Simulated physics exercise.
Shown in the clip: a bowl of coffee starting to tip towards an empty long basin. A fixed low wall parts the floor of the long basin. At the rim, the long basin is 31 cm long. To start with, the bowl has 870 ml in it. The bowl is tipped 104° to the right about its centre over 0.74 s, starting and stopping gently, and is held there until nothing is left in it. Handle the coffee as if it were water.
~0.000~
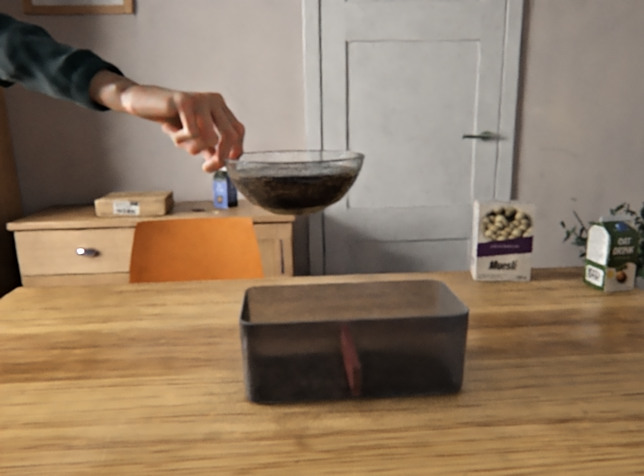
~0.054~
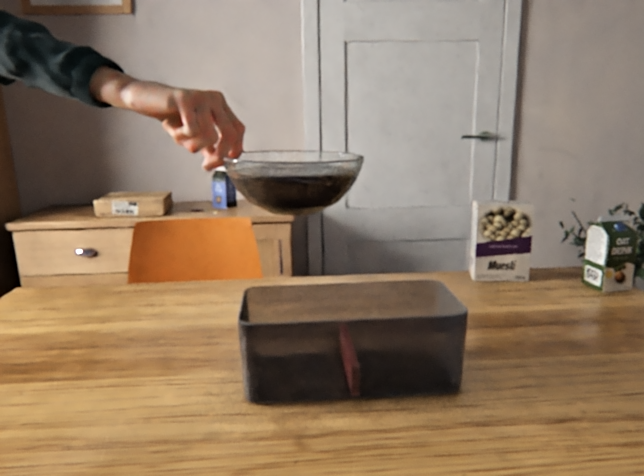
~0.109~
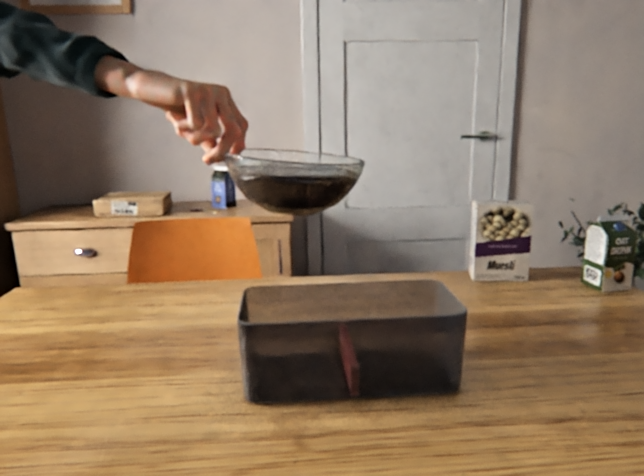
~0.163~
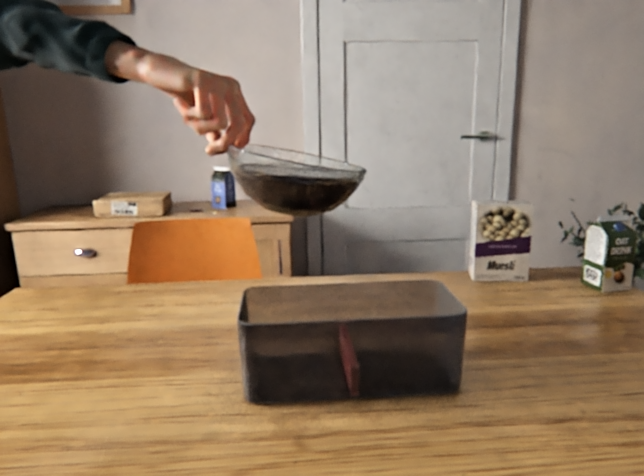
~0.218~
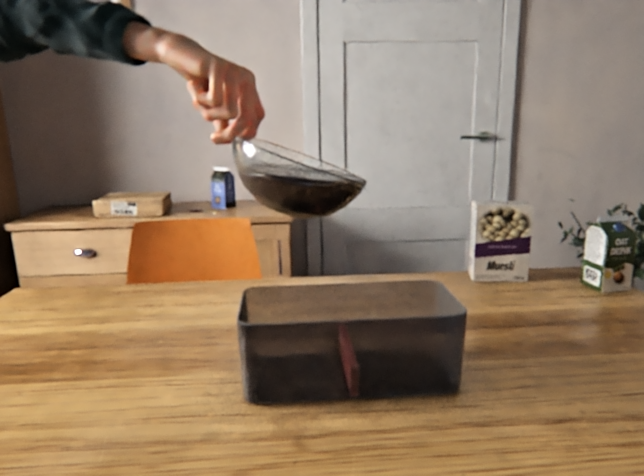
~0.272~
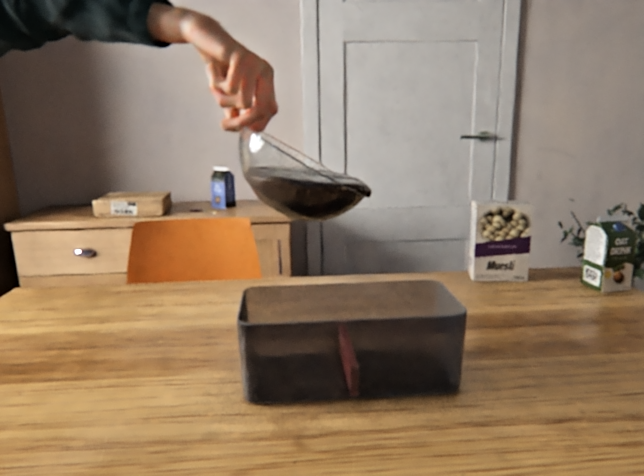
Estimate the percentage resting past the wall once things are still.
I would say roughly 69 percent.
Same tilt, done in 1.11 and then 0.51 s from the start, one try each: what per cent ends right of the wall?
The first try gives around 85 percent, the second around 65 percent.
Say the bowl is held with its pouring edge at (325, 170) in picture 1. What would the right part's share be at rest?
It would then come to around 60 percent.
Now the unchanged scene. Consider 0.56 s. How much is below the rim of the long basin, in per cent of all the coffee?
Roughly 48 percent.
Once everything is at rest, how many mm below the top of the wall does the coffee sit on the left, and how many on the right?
The left comes to roughly 34 mm and the right to roughly 16 mm.
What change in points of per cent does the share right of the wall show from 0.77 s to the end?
It ends up higher by roughly 2.
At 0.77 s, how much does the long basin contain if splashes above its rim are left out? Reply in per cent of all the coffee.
I'd put it at roughly 78 per cent.
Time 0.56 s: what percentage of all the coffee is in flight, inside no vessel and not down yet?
44 %.
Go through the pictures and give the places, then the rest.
The first picture shows tilt 0°; pouring edge (363, 156); surface from (231, 172) to (357, 168); the long basin's rim runs from (243, 305) to (455, 296); the wall's top is at (350, 345).
The second picture shows tilt 1°; pouring edge (362, 158); surface from (230, 171) to (356, 169).
The third picture shows tilt 5°; pouring edge (363, 163); surface from (231, 168) to (356, 172).
The fourth picture shows tilt 12°; pouring edge (365, 171); surface from (235, 167) to (359, 175).
The fifth picture shows tilt 21°; pouring edge (365, 182); surface from (239, 167) to (363, 178).
The sixth picture shows tilt 31°; pouring edge (363, 195); surface from (245, 169) to (354, 184); 5 per cent is over the edge.
By 0.56 s the tilt is 90° and 8 per cent is still to pour, 0 is left of the wall and 48 right of it.
By 0.77 s the tilt is 104° and 0 per cent is still to pour, 11 is left of the wall and 67 right of it.
By 1.00 s the tilt is 104° and 0 per cent is still to pour, 15 is left of the wall and 79 right of it.
By 1.24 s the tilt is 104° and 0 per cent is still to pour, 25 is left of the wall and 69 right of it.
At rest 25 per cent lies left of the wall, 69 right of it and 6 outside.
